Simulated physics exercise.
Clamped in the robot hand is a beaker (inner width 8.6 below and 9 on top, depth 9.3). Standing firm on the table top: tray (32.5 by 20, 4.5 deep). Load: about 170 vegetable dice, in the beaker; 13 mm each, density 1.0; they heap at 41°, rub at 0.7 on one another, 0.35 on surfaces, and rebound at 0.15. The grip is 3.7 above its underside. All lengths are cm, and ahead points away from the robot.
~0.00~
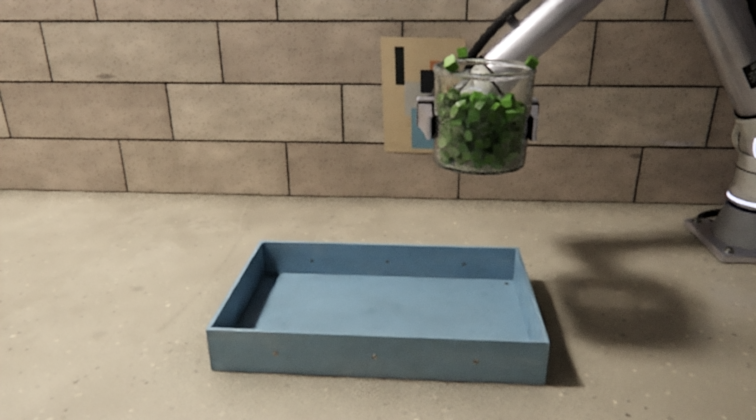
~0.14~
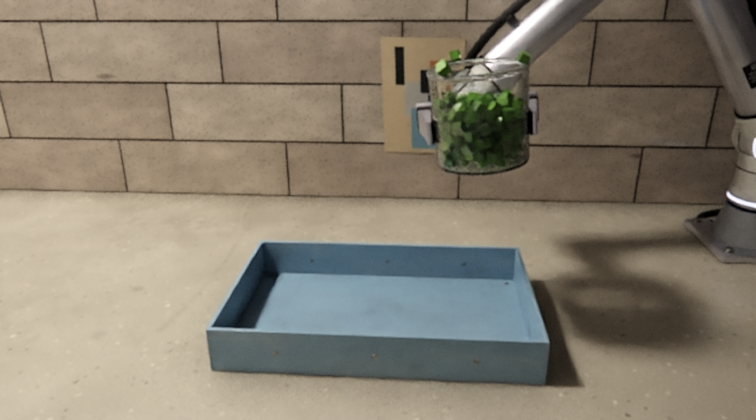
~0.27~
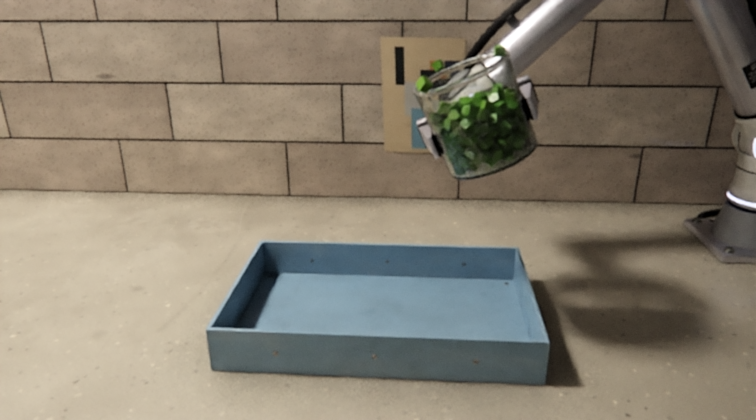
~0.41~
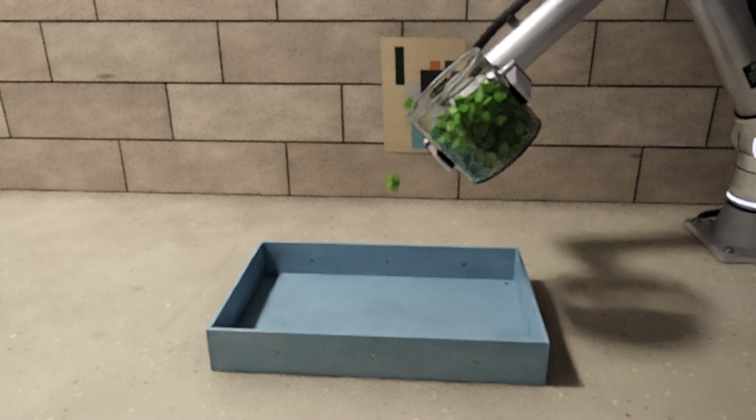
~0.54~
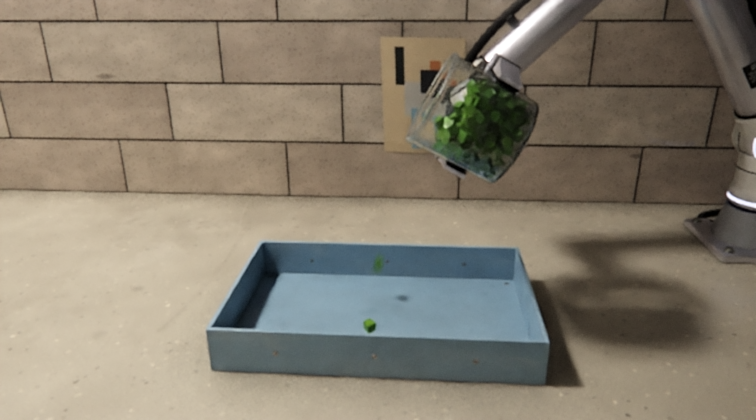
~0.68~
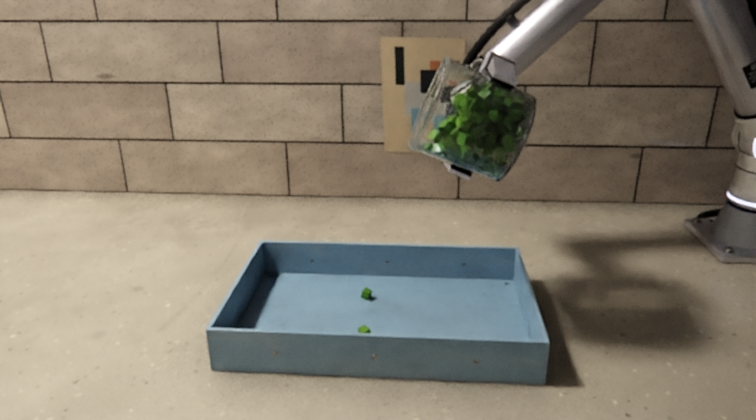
Glass beaker of green diced vegetables tilting leftward in a robot arm's grip, dropping two pieces into a blue tray below.
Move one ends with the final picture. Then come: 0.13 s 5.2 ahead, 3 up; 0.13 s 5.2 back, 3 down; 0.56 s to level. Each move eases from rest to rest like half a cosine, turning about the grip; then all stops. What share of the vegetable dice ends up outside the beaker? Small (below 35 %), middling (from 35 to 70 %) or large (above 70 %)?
Outside the beaker the share is middling, from 35 to 70 %.
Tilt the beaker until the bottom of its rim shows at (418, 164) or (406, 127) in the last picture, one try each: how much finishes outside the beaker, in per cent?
About 95 and 25 per cent.
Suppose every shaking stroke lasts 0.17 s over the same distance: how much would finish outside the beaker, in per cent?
It would be near 20 per cent.
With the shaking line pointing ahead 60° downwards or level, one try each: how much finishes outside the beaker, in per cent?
About 5 and 30 per cent.
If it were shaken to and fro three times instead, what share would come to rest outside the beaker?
Then about 85 per cent.
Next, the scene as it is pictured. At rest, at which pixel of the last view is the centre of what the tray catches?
Near (329, 309).
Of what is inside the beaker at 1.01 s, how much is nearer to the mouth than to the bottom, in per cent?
Roughly 50 per cent.
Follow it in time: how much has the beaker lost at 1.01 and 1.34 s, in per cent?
About 55, 55.
After 1.01 s, tilted 66° forward, highest piece 25 above the table; 81 in the beaker, 7 in the tray, 84 in flight or on a rim.
After 1.34 s, tilted 13° forward, highest piece 27 above the table; 95 in the tray, 77 in the beaker.
After 1.70 s, level, highest piece 27 above the table; 95 in the tray, 77 in the beaker.
After 2.75 s, level, highest piece 27 above the table; 95 in the tray, 77 in the beaker.
In the end, 95 in the tray, 77 in the beaker. That is 55 % outside the beaker.
